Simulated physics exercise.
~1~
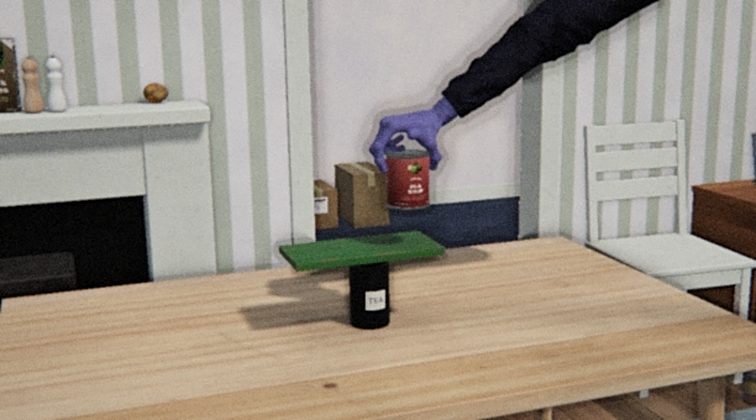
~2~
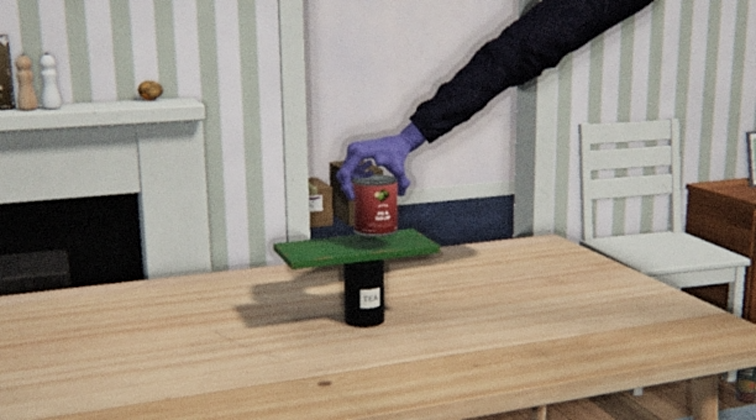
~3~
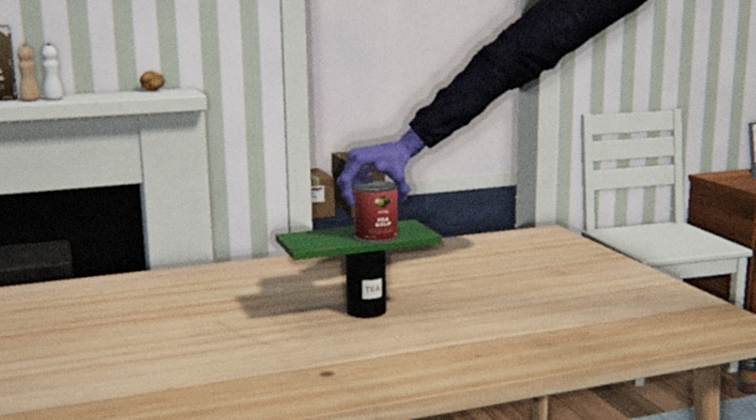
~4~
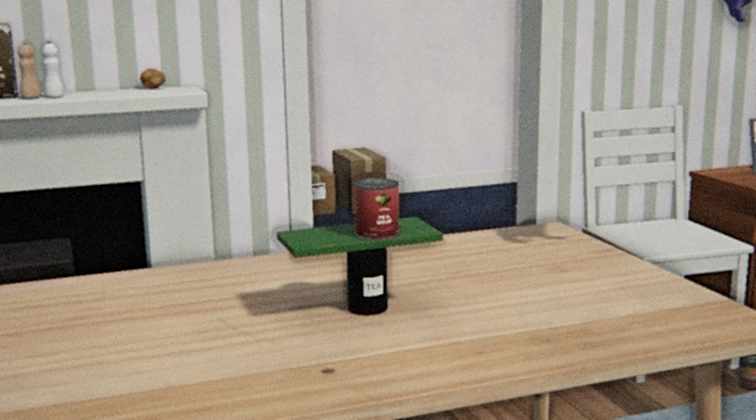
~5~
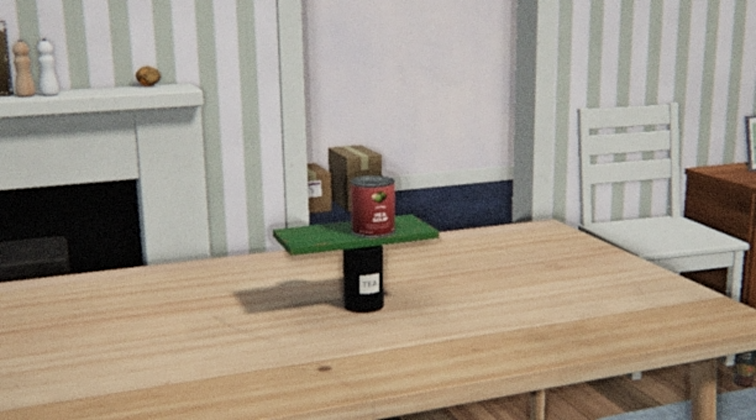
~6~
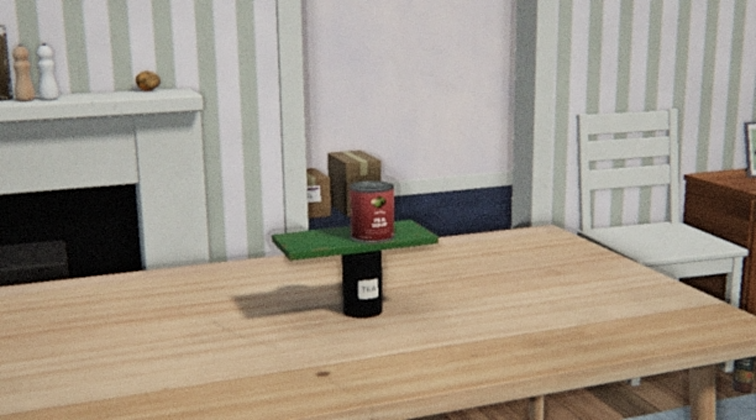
A gloved hand lowers a red tin onto a green board atop a black jar, withdraws, and the stack holds.
